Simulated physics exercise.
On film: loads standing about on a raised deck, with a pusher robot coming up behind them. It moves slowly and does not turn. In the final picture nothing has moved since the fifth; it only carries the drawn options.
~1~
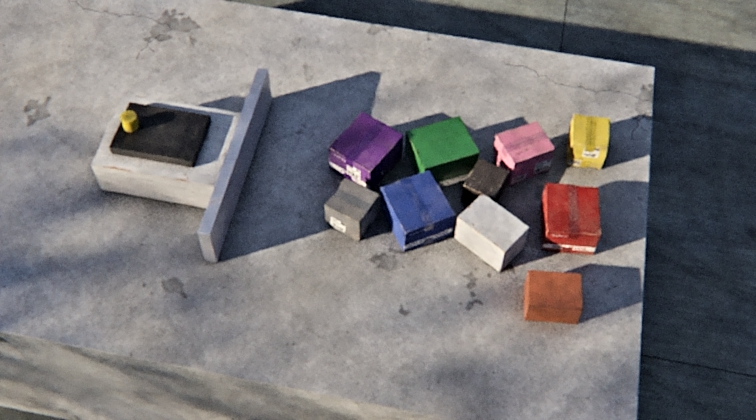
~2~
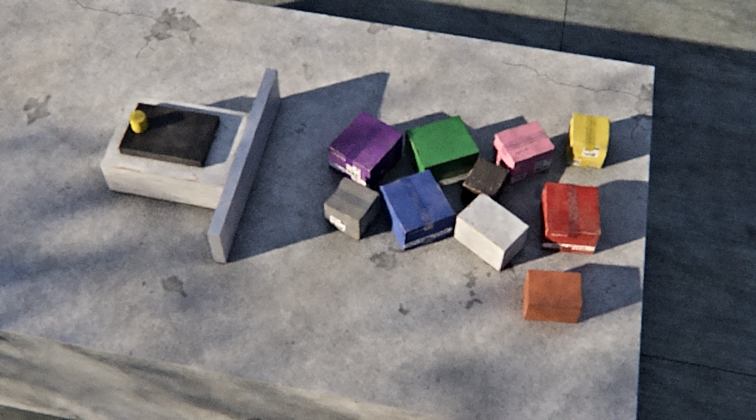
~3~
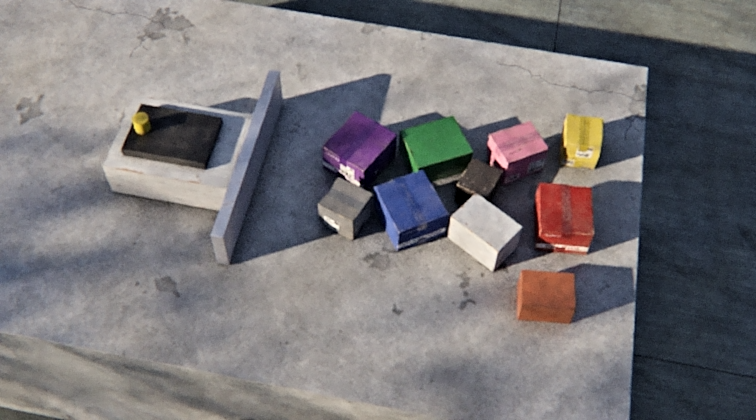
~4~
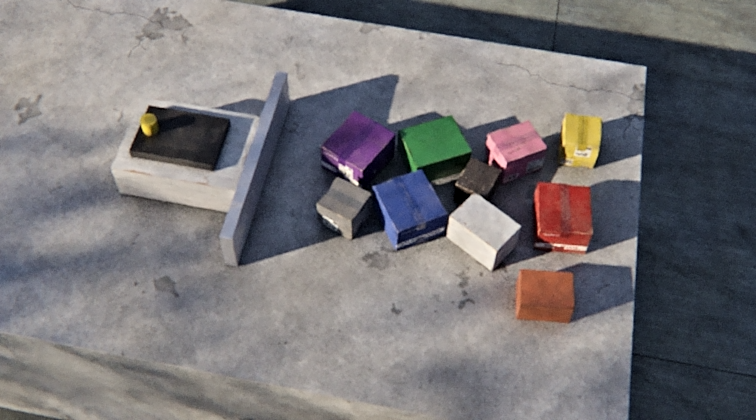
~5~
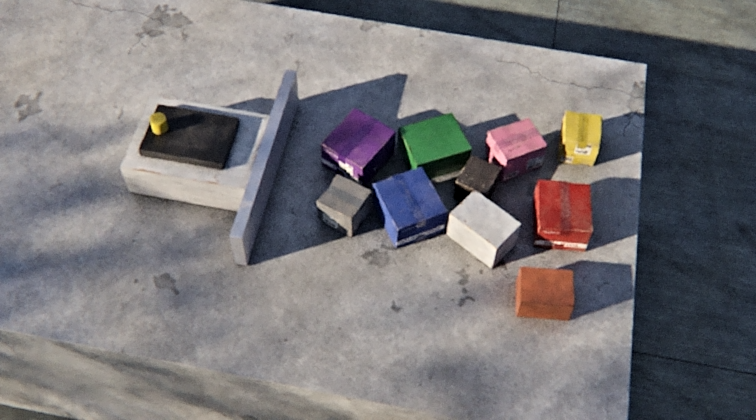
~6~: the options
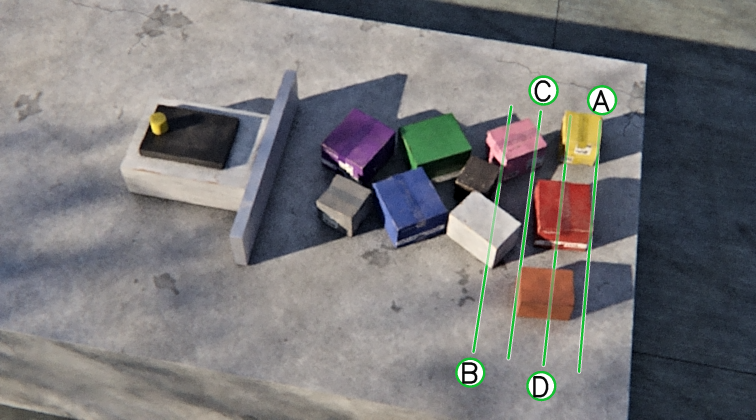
A pusher robot with a wide grey blade creeping right across a concrete deck towards a cluster of motionless coloured boxes.
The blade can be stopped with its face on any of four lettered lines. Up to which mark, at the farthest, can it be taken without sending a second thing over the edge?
Up to line B.
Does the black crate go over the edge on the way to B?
By then, no.
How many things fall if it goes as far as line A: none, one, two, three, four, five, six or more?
By then, six or more.
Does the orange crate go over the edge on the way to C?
No.
On the marked copy, A at (591, 236); B at (494, 219); C at (526, 224); D at (558, 230).
Following B. Soon after the start, robot (278, 151); green crate (448, 143); grey parcel (368, 210).
Later, robot (359, 165); yellow parcel (614, 137); red box (579, 216).
In the end, robot (423, 176); pink parcel (641, 170); yellow parcel (637, 132); none fallen.
As for the rest, A drops six; C drops four; D drops four.
